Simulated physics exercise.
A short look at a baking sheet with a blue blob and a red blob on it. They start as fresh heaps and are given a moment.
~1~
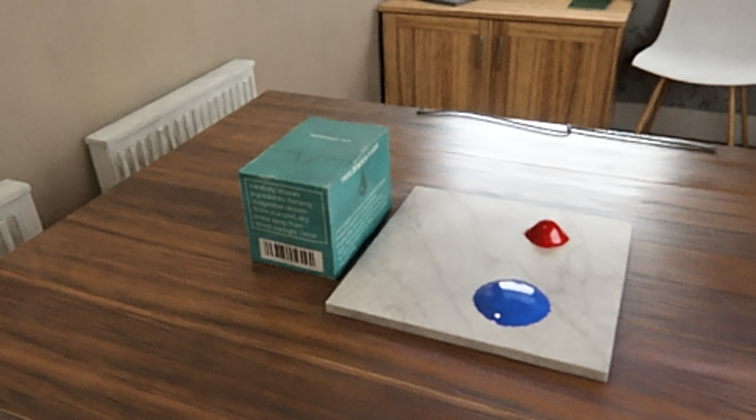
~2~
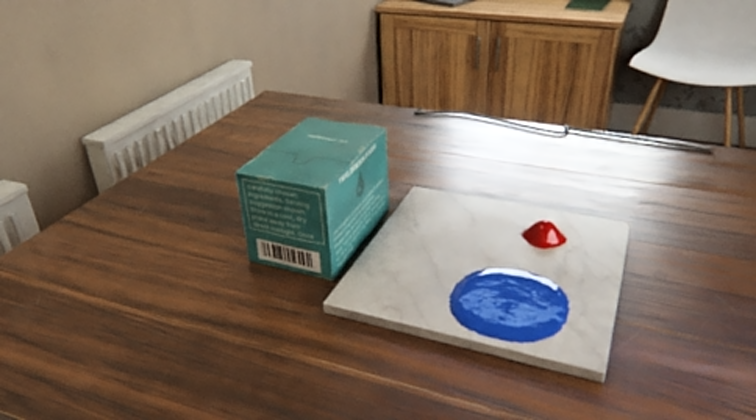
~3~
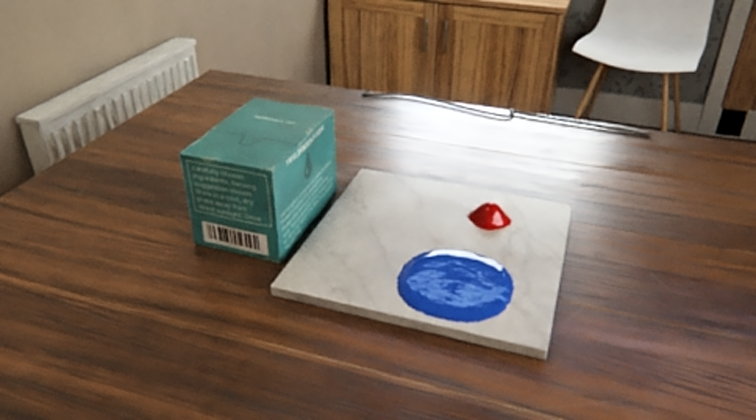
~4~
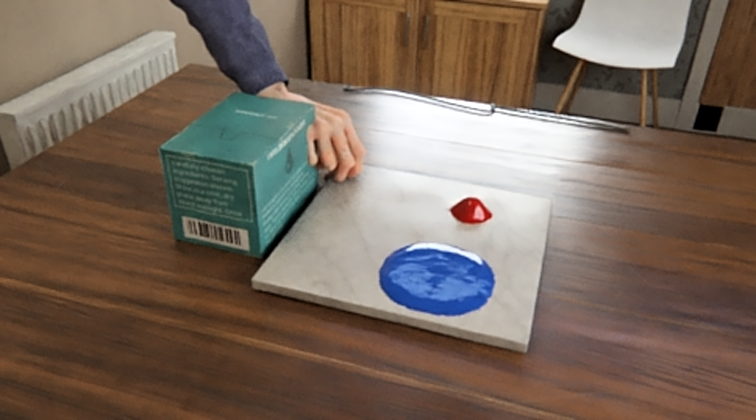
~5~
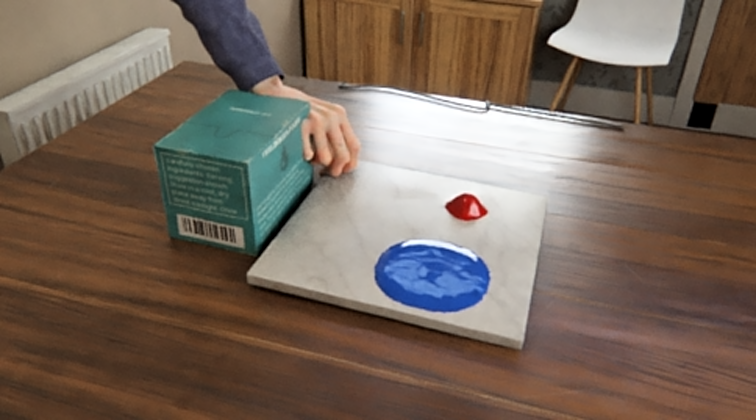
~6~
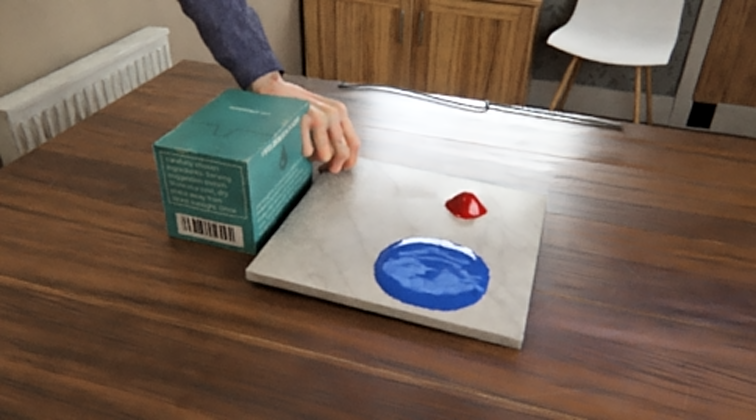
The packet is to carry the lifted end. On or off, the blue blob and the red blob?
The blue blob runs off the low end and the red blob stays on.
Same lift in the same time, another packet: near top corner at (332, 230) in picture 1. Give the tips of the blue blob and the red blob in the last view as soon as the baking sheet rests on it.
The first near (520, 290), the second near (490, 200).
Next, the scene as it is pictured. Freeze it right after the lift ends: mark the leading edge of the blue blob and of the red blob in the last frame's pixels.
The first near (534, 295), the second near (497, 190).
A moment on, slope about 28°; the blue blob is dripping off the low end; the red blob has not moved.
Further on, the blue blob is dripping off the low end; the red blob has not moved.
When it is over, slope about 28°; the blue blob is dripping off the low end; the red blob has not moved.
